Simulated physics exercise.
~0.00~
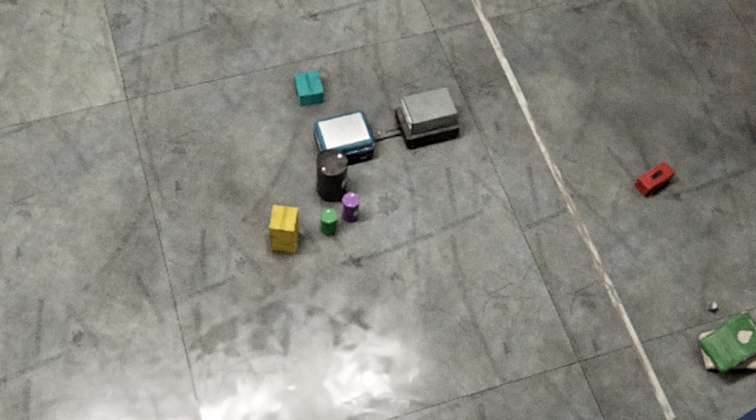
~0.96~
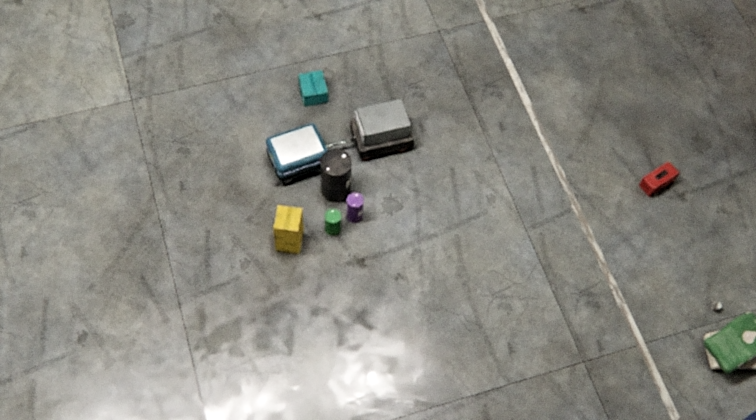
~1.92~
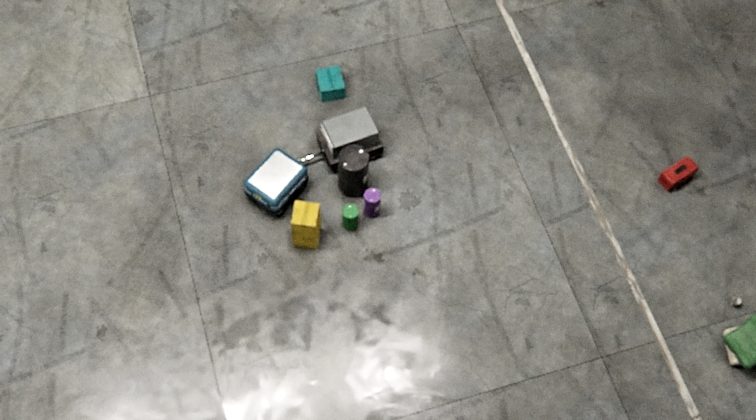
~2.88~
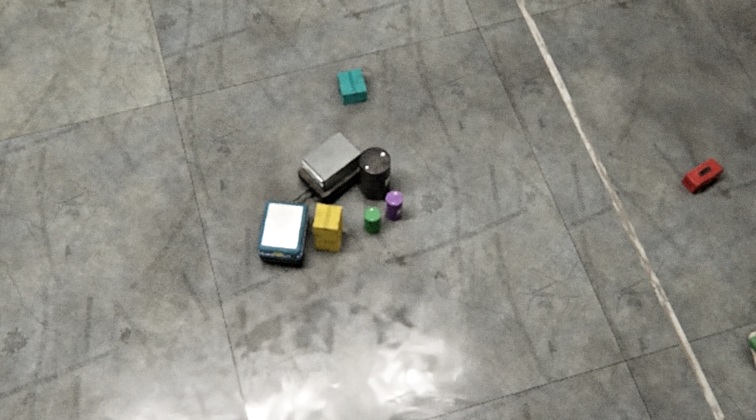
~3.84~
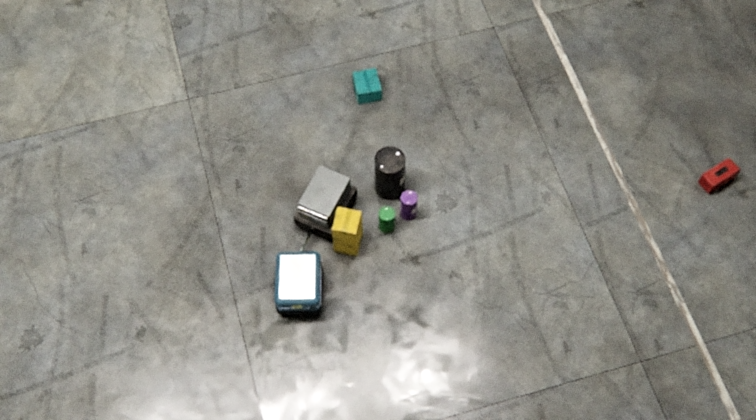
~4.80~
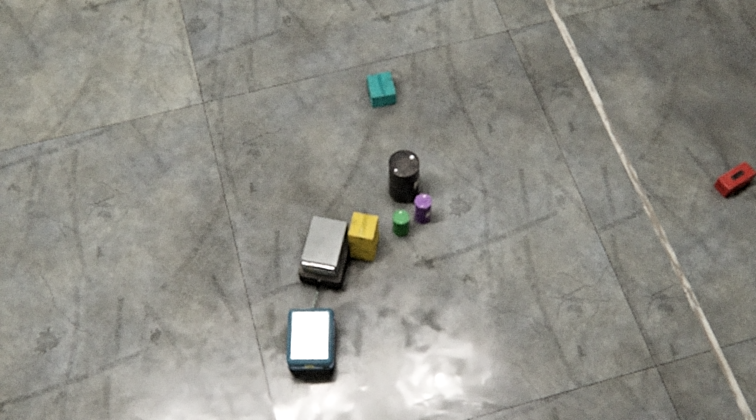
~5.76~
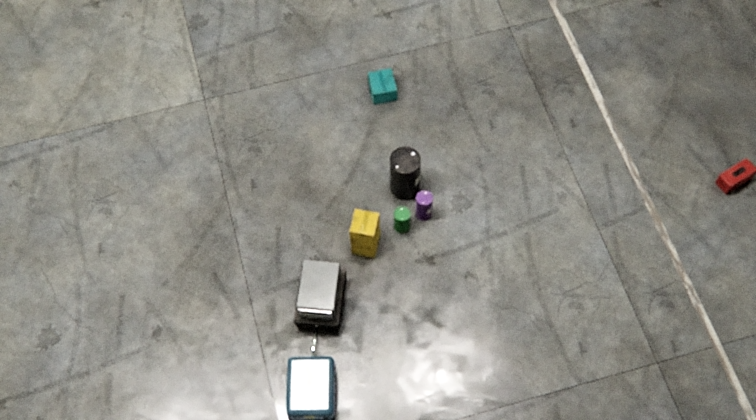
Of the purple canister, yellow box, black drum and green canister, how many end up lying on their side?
None of them do. The purple canister, yellow box, black drum and green canister are all still upright at the end.
